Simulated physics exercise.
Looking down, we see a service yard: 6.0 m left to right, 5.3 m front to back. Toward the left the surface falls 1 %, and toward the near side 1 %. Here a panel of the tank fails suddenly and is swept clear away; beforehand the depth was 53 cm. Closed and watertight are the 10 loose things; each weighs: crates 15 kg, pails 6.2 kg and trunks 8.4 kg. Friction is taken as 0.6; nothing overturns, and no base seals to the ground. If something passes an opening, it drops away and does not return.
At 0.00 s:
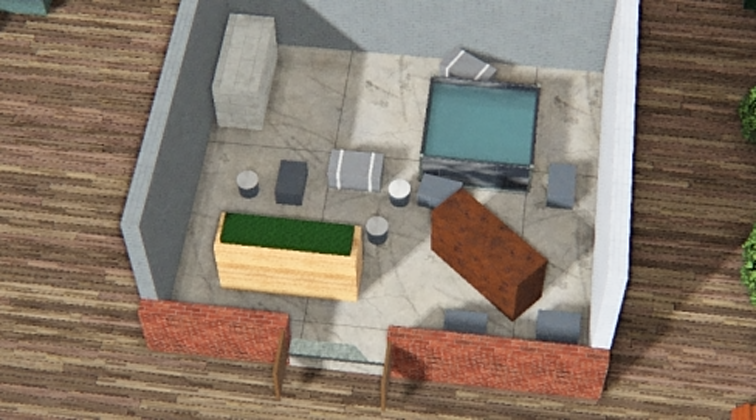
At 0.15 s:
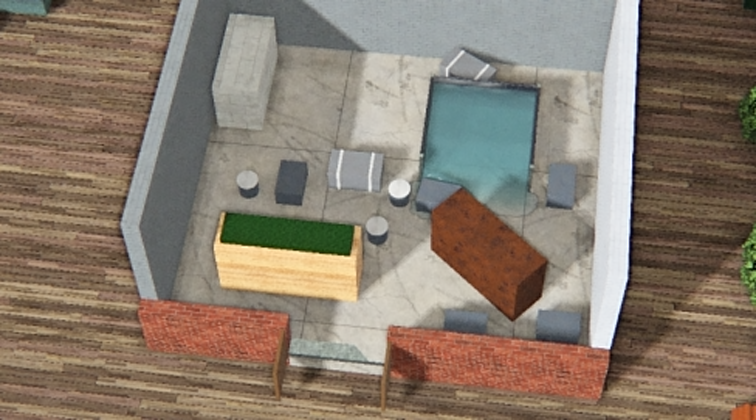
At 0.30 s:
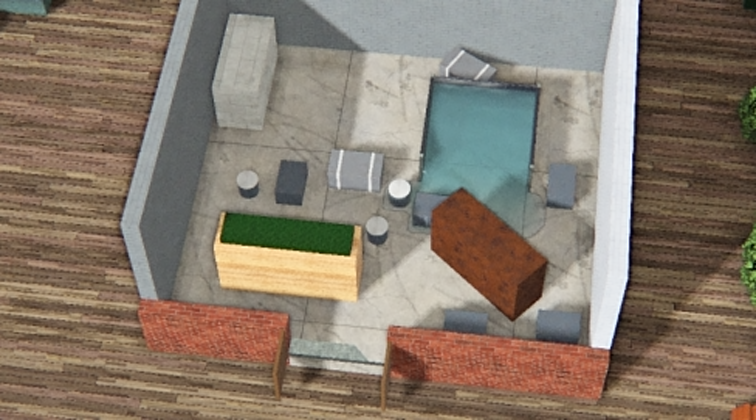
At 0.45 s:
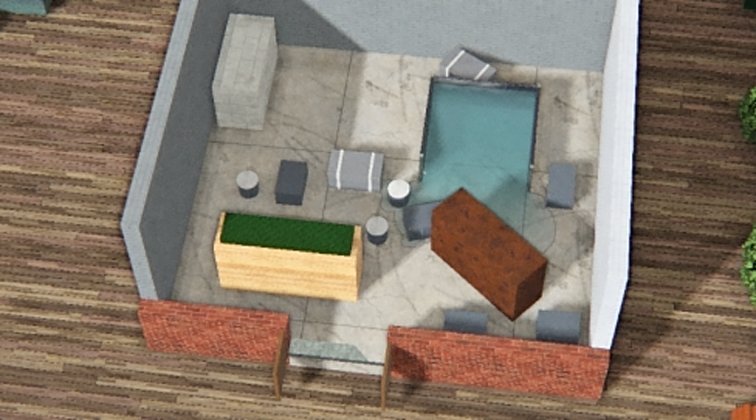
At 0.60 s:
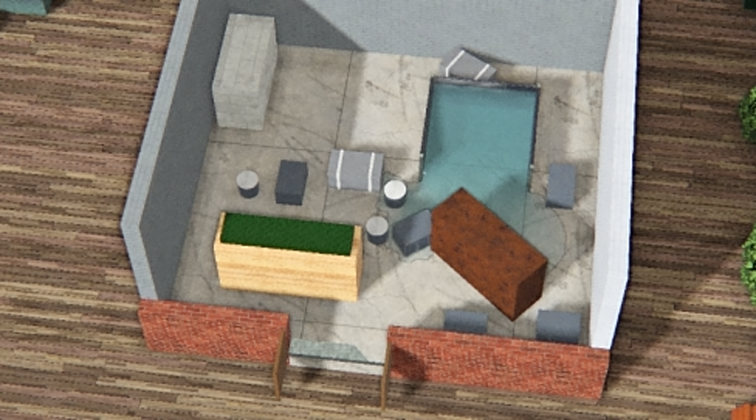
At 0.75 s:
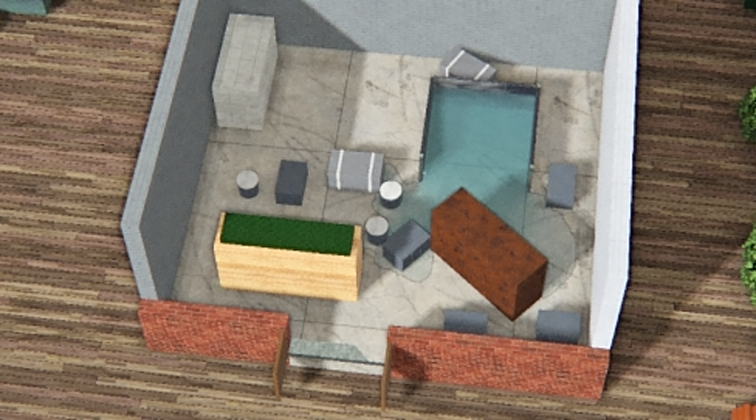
A small walled yard with a pale, cracked floor and low red brick walls at the near side is seen from high above. A glass-sided tank of teal water stands at the upper right, with a rust-brown block below it, a green-topped wooden planter at left, and grey boxes and pails around. The tank's near panel vanishes, water spreads toward the viewer, and one grey crate slides and turns down-left, a pail shifting slightly, while the camera stays still.
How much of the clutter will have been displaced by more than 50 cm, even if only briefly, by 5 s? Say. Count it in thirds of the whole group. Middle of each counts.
Between one and two thirds of the group.
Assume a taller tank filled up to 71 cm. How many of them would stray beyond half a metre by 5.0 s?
Then 5 of them.
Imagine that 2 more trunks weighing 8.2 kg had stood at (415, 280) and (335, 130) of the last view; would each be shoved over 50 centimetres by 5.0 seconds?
Result in order: Exceeded; not exceeded.
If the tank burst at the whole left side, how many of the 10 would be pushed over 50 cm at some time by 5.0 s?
So the tally would be 3.
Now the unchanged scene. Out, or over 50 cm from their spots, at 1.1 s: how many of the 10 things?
Count: 1.
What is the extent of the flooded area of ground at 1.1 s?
Some 8.0 m2 of it.
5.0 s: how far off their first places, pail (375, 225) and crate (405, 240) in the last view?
Result, in order: 250 cm; gone out.
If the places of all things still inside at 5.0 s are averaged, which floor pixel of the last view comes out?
Somewhere near (369, 195).
After 1.1 s 1 of 10 are over 50 cm from their spots; 0 afloat.
After 2.2 s 3 of 10 are over 50 cm from their spots; 0 afloat.
After 3.5 s 5 of 10 are over 50 cm from their spots; 2 afloat.
After 5.0 s 5 of 10 are over 50 cm from their spots, and 5 have been at some point; 1 afloat.
